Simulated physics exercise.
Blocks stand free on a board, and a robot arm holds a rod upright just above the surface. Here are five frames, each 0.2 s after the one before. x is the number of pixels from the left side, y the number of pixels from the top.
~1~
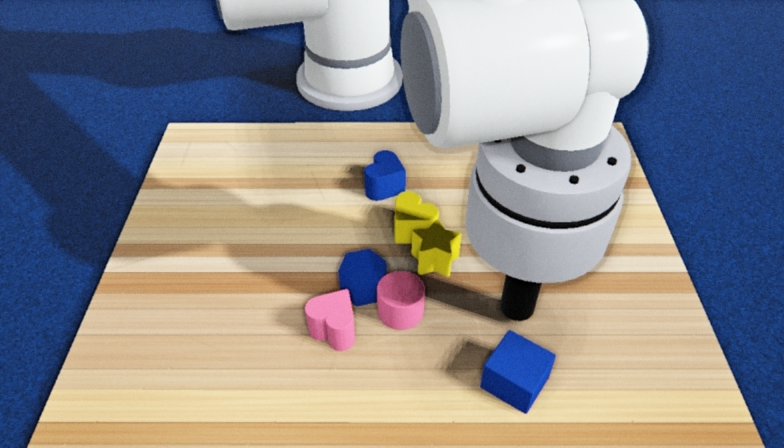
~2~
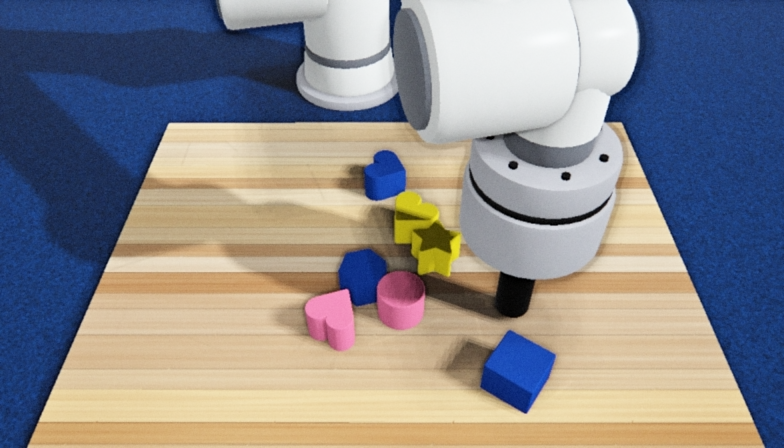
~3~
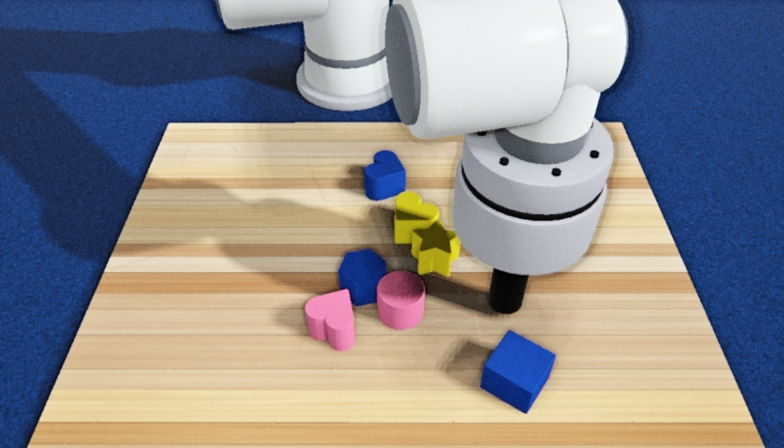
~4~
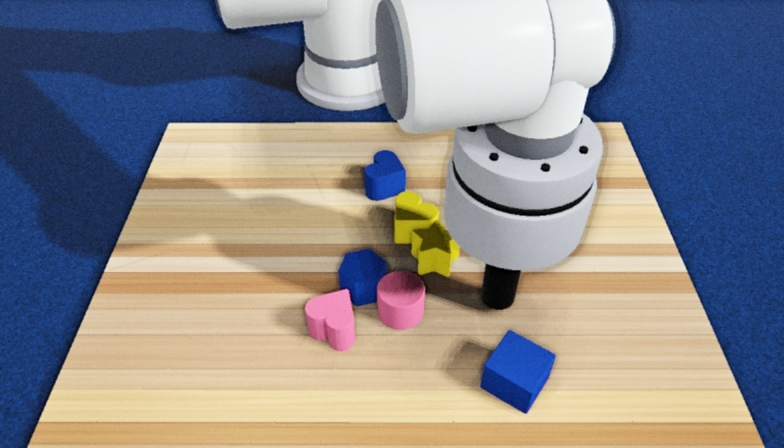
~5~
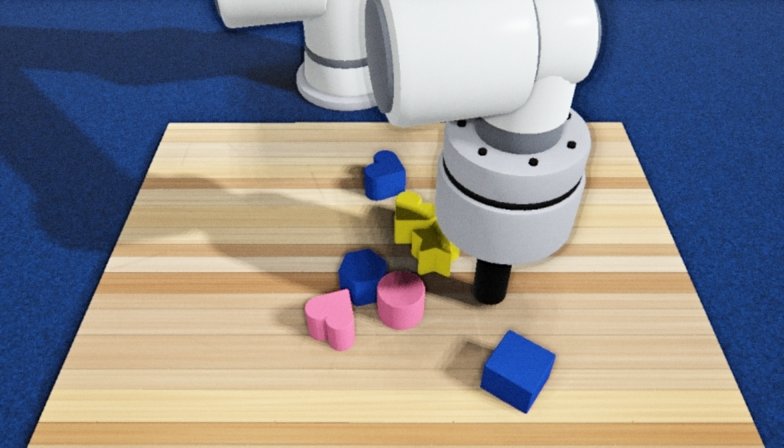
Above a wooden board, a robot arm moves its black rod slightly left past still blocks.
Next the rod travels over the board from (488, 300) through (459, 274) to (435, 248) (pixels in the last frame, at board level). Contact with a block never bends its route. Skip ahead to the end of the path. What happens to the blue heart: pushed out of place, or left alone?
The blue heart does not move.
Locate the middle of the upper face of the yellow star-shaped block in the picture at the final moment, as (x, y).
At pixel (409, 212).
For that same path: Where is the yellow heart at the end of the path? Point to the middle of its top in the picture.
That would be at about pixel (389, 190).
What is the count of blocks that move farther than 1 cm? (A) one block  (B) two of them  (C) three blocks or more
That would be B.
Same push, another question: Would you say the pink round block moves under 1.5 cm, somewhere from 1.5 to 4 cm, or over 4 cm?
The shift is below 1.5 cm.
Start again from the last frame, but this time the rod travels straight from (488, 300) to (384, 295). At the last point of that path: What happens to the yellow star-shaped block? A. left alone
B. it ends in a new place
Choice A: Left alone.
What follows on the original path. Halfway along, rod (459, 265); yellow star-shaped block (432, 235).
At the end, rod (436, 240); blue heart not moved; pink round block not moved; yellow heart (389, 190), turned 15° anticlockwise; yellow star-shaped block (409, 212).
